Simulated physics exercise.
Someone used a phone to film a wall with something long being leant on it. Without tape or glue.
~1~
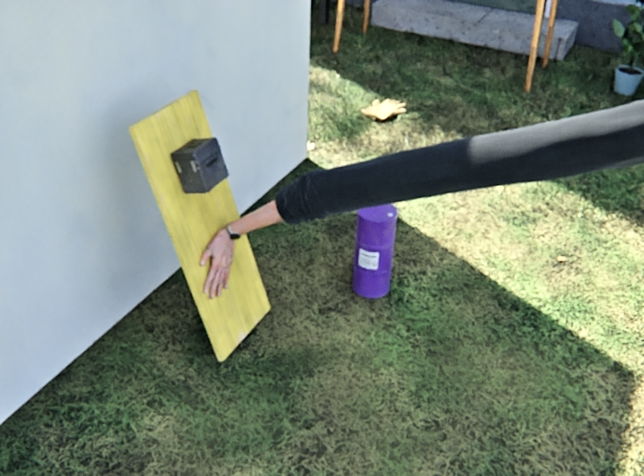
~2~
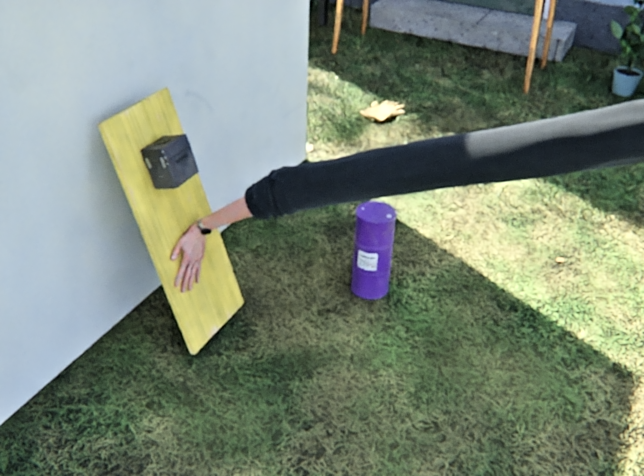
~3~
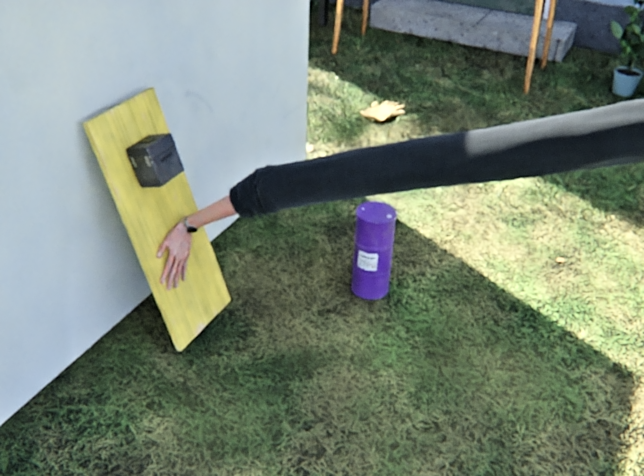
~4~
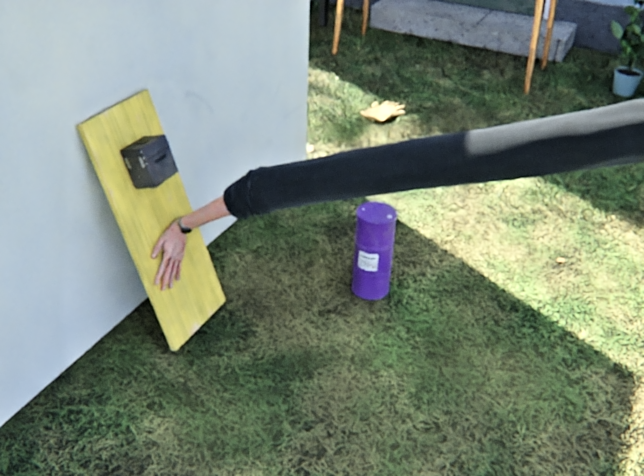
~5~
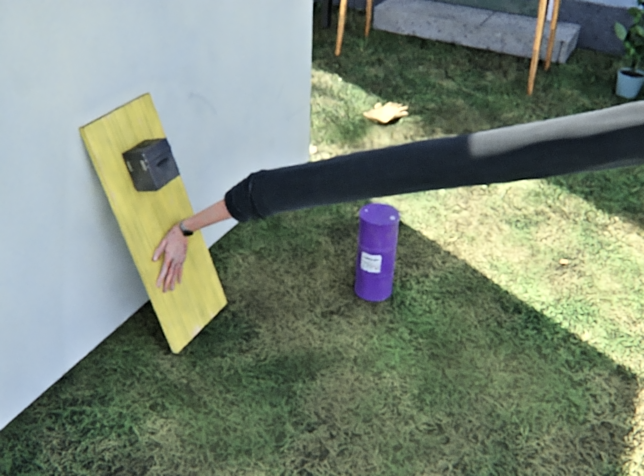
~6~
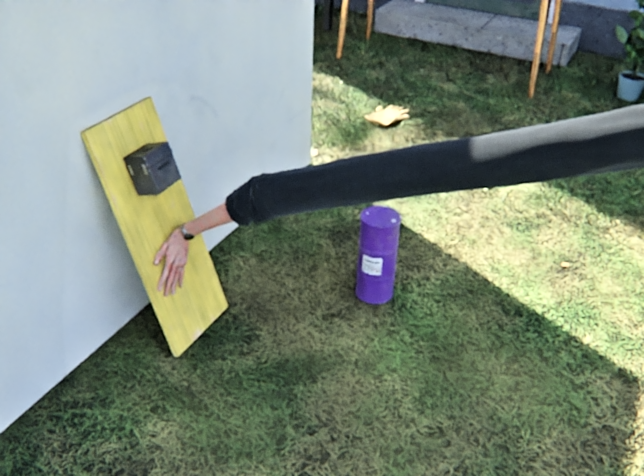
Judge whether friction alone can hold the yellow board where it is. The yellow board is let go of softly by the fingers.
Okay, so it doesn't budge at all.
Then, 0.20 s on from there, no change.
Then, 0.70 s on from there, yellow board resting near (163, 230).
In the end, both unmoved. At the end, from the last picture's camera, yellow board near (163, 230). The board stays up.
